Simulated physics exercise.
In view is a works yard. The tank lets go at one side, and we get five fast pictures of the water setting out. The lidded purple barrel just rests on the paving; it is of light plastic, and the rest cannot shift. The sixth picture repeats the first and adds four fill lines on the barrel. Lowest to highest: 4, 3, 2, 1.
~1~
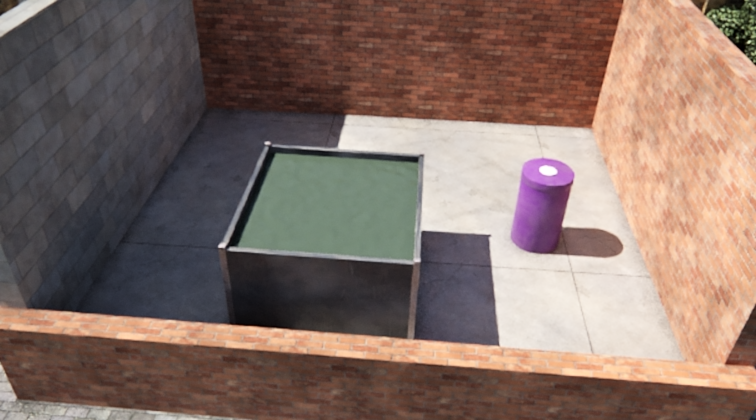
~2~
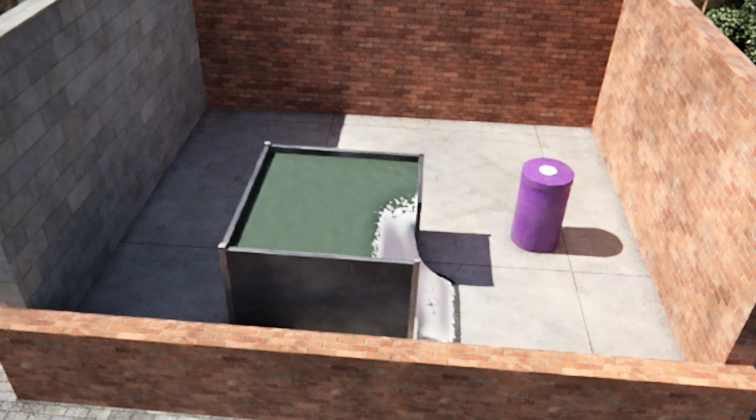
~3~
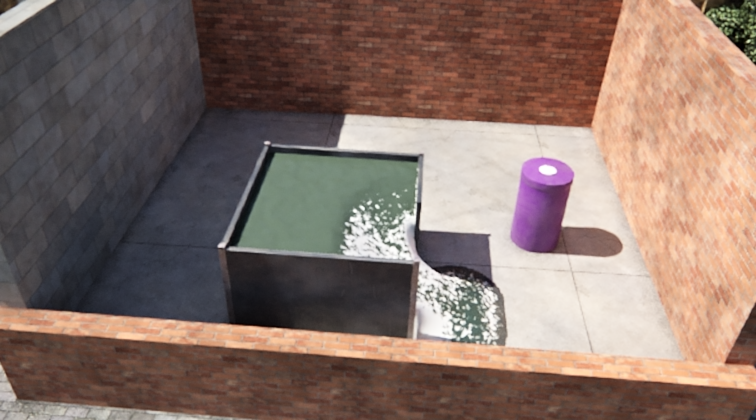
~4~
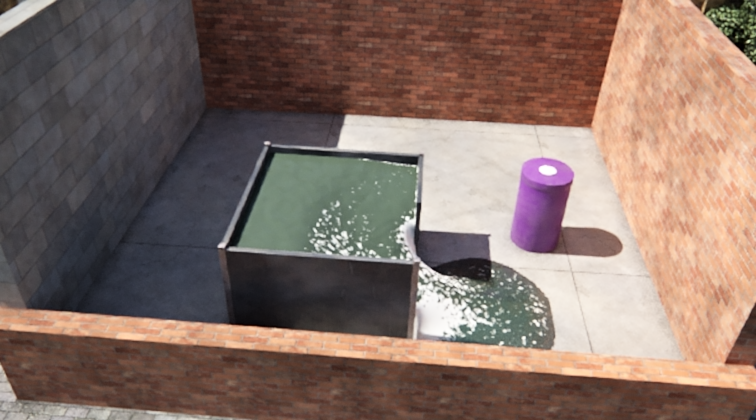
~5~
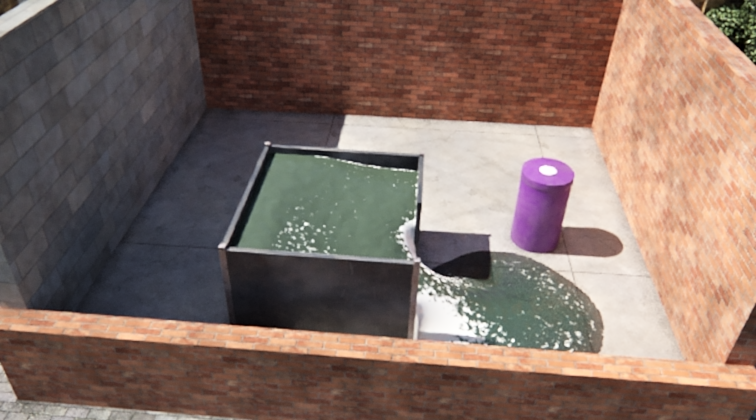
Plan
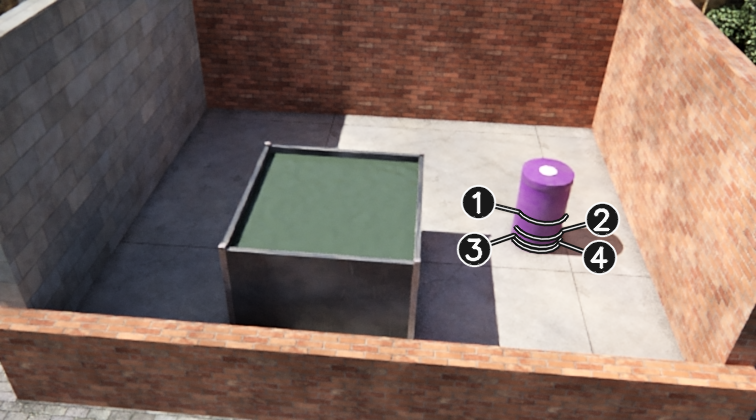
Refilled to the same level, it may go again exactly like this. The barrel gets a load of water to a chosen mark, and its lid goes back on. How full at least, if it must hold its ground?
Take 1.
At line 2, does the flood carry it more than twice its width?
No, less.
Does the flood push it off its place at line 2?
Yes, that goes wrong.
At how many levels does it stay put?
One.
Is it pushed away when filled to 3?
Yes, it does.
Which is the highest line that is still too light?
Line 2.
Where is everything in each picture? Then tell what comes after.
In the first frame, lid of the purple barrel at (549, 171); tank full, its middle at (333, 203).
In the second frame, 2 % of the ground wet, in view closest to the barrel at (441, 278).
In the third frame, 4 % of the ground wet, in view closest to the barrel at (484, 282).
In the fourth frame, 7 % of the ground wet, in view closest to the barrel at (488, 263).
In the fifth frame, lid of the purple barrel at (549, 171); 10 % of the ground wet, in view closest to the barrel at (525, 261).
On the marked copy, 1 at (544, 223); 2 at (541, 239); 3 at (539, 247); 4 at (538, 251); from the bottom up 4, 3, 2, 1.
If 1 is chosen, it does not move.
If 2 is chosen, it is pushed about half its own width away.
If 3 is chosen, it is pushed about twice its own width away.
If 4 is chosen, it is pushed about 4 times its own width away.
